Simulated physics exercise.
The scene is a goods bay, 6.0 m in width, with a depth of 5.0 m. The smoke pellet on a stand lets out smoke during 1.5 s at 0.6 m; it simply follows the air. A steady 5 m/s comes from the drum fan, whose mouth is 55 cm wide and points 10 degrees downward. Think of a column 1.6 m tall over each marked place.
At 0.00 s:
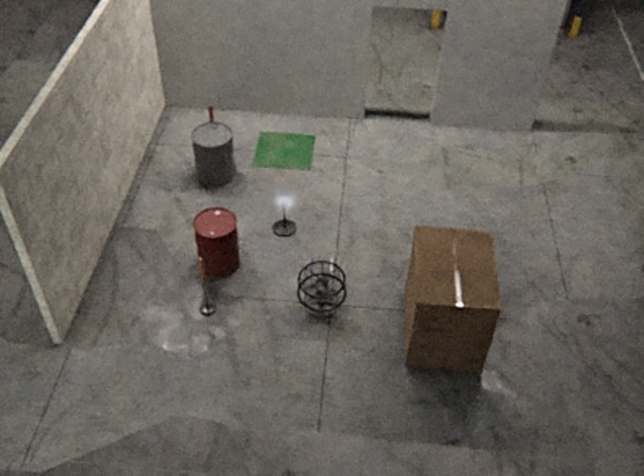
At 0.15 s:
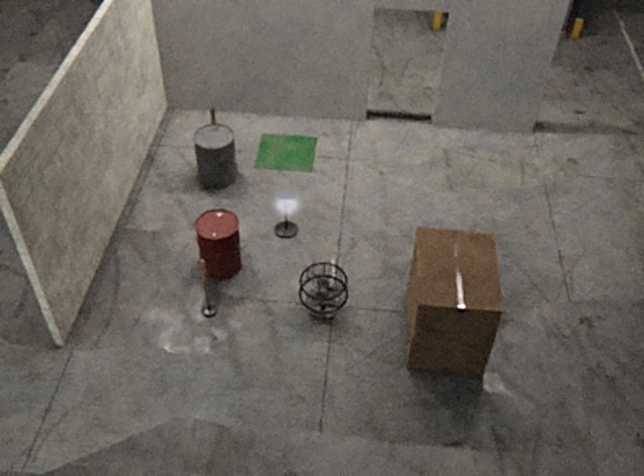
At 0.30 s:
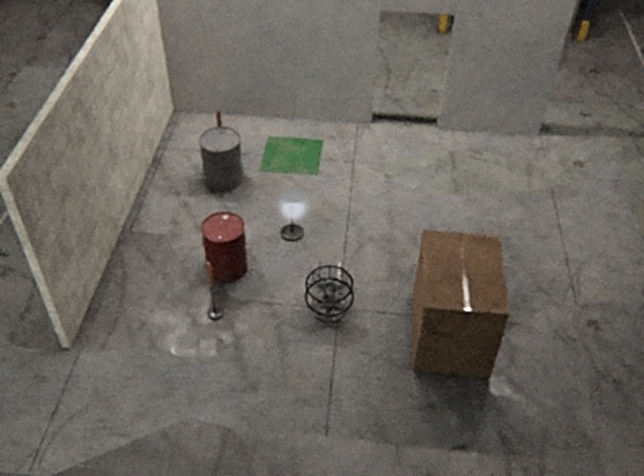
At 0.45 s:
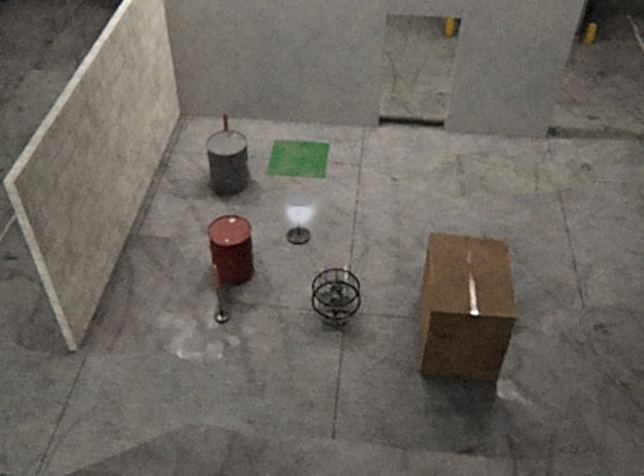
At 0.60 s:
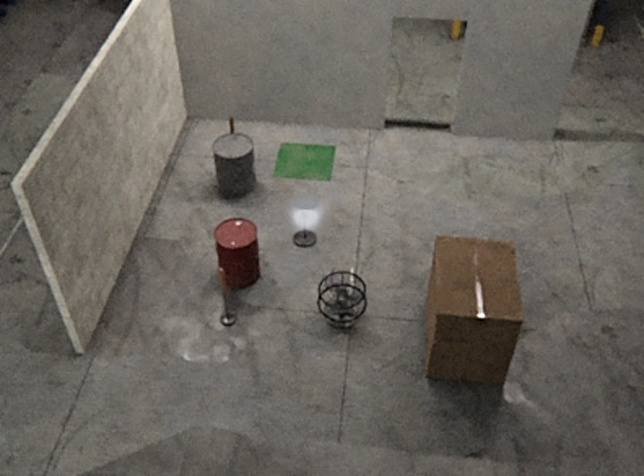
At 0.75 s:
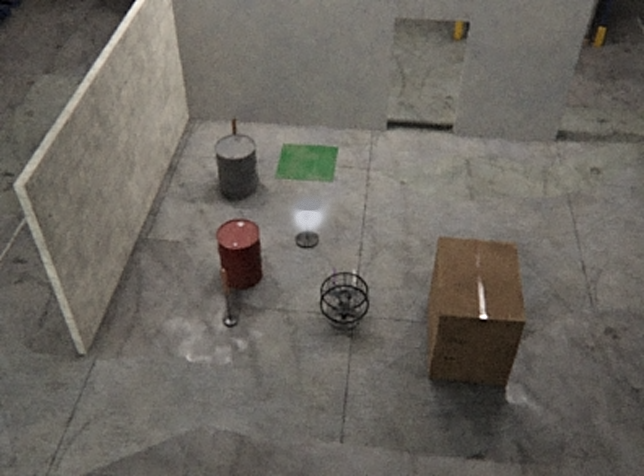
White smoke spreads slightly above a small stand as the whole bay shifts rightward in view.
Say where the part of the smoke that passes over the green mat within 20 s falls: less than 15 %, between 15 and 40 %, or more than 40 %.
Over the green mat: Above 40 %.
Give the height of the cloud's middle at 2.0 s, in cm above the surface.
Roughly 30 cm up.
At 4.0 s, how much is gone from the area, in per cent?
Some 5 per cent.
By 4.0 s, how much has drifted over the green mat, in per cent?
About 80 %.
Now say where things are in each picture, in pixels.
The smoke is thickest near (284, 199), the smoke pellet on a stand stands at (284, 205) and the drum fan is at (322, 286), in the first frame.
The smoke is thickest near (286, 201) and the green mat is centred on (286, 152), in the second frame.
The smoke is thickest near (292, 205), a ribbon ends at (220, 134) and a ribbon ends at (212, 287), in the third frame.
The smoke is thickest near (299, 209), the top of a barrel is at (227, 142) and the top of a barrel is at (230, 230), in the fourth frame.
The smoke is thickest near (305, 212), in the fifth frame.
The smoke is thickest near (308, 213), a ribbon ends at (235, 142) and a ribbon ends at (227, 294), in the sixth frame.
By 2.0 s, 0 % is gone from the area; 24 % has passed over the green mat, and the middle of the rest is near (309, 197).
By 4.0 s, 6 % is gone from the area; 80 % has passed over the green mat, and the middle of the rest is near (249, 106).
By 8.0 s, 46 % is gone from the area; 82 % has passed over the green mat, and the middle of the rest is near (160, 139).
By 20.0 s, 87 % is gone from the area; 82 % has passed over the green mat.
